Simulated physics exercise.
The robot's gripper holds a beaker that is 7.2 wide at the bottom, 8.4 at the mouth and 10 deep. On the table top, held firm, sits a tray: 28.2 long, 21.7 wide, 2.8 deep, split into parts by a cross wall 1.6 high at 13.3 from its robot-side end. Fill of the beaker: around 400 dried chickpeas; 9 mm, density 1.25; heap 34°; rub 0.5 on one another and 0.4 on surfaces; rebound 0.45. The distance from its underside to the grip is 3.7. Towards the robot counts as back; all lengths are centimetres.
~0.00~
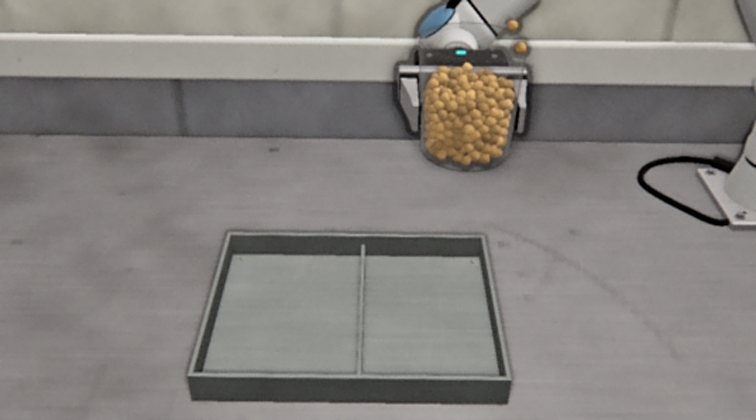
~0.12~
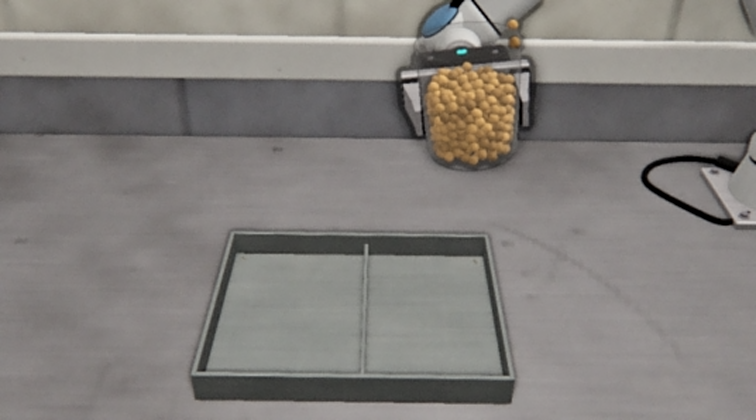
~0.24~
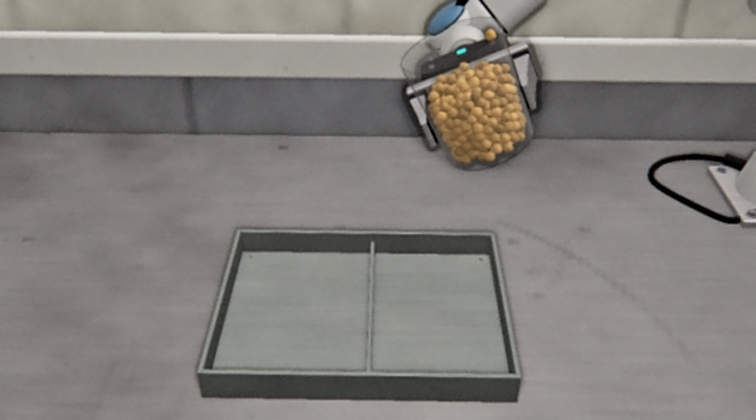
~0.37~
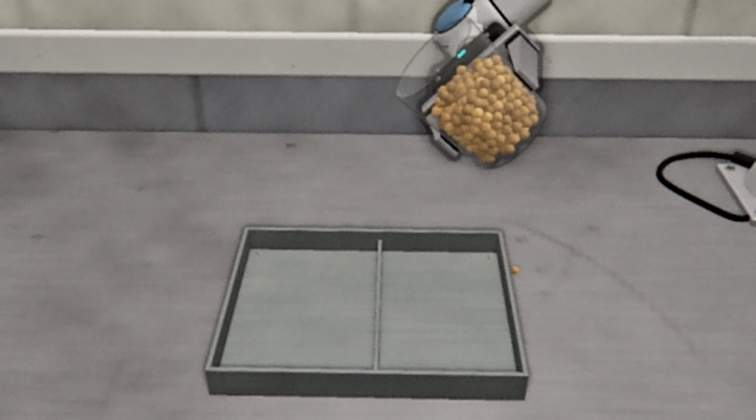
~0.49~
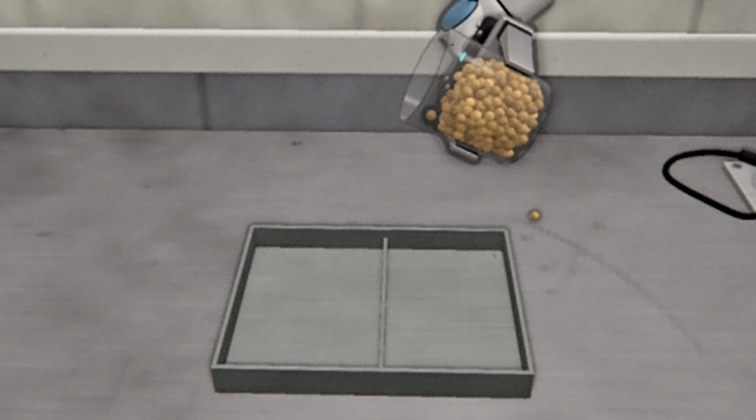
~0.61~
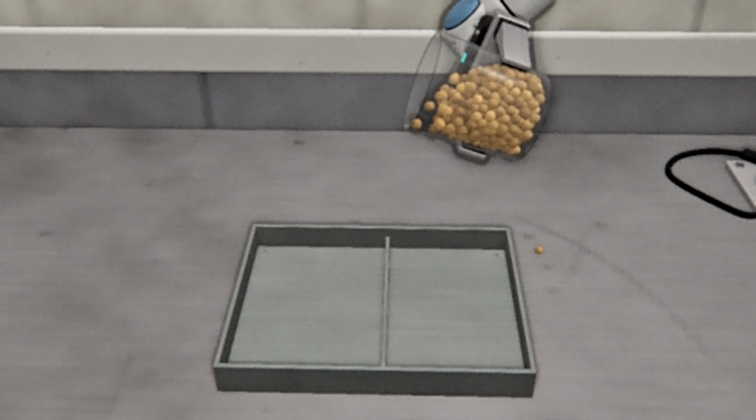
A robot gripper at the top, right of centre, holds a clear beaker of tan chickpeas above a grey table, seen from slightly above against a pale wall. A grey-green tray with two empty sections sits in front, and a black cable curves at right. The gripper tilts the beaker steeply, its mouth swinging left, chickpeas shifting inside and one loose on the table, while the view drifts slightly.
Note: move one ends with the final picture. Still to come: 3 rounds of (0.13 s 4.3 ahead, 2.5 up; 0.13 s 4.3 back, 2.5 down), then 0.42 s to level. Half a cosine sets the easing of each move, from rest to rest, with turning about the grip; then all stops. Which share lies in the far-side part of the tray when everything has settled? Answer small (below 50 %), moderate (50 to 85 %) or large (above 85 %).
It is moderate.
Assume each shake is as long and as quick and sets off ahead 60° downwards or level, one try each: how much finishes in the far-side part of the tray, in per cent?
About 0 and 40 per cent.
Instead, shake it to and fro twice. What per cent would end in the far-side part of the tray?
Result: Approximately 55 per cent.
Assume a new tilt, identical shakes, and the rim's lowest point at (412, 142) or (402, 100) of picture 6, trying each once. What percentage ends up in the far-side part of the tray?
First try about 90 per cent, second try about 25 per cent.
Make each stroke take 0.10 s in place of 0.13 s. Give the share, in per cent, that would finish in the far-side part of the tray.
That would give around 75 per cent.
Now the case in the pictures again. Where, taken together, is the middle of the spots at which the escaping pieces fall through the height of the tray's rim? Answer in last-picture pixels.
Their middle sits near (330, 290).
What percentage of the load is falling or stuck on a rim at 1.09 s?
About 8 %.
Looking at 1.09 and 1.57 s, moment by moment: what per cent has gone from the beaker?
Roughly 45, then 70.
By 1.09 s, tilted 70° forward, highest piece 26 above the table; 211 in the beaker, 148 in the far-side part, 8 in the robot-side part, 1 on the table or floor, 30 in flight or on a rim.
By 1.57 s, tilted 43° forward, highest piece 26 above the table; 254 in the far-side part, 118 in the beaker, 23 in the robot-side part, 3 on the table or floor.
By 2.01 s, level, highest piece 25 above the table; 252 in the far-side part, 118 in the beaker, 25 in the robot-side part, 3 on the table or floor.
By 3.06 s, level, highest piece 25 above the table; 252 in the far-side part, 118 in the beaker, 25 in the robot-side part, 3 on the table or floor.
Final count, 252 in the far-side part, 118 in the beaker, 25 in the robot-side part, 3 on the table or floor. That is 63 % in the far-side part of the tray.
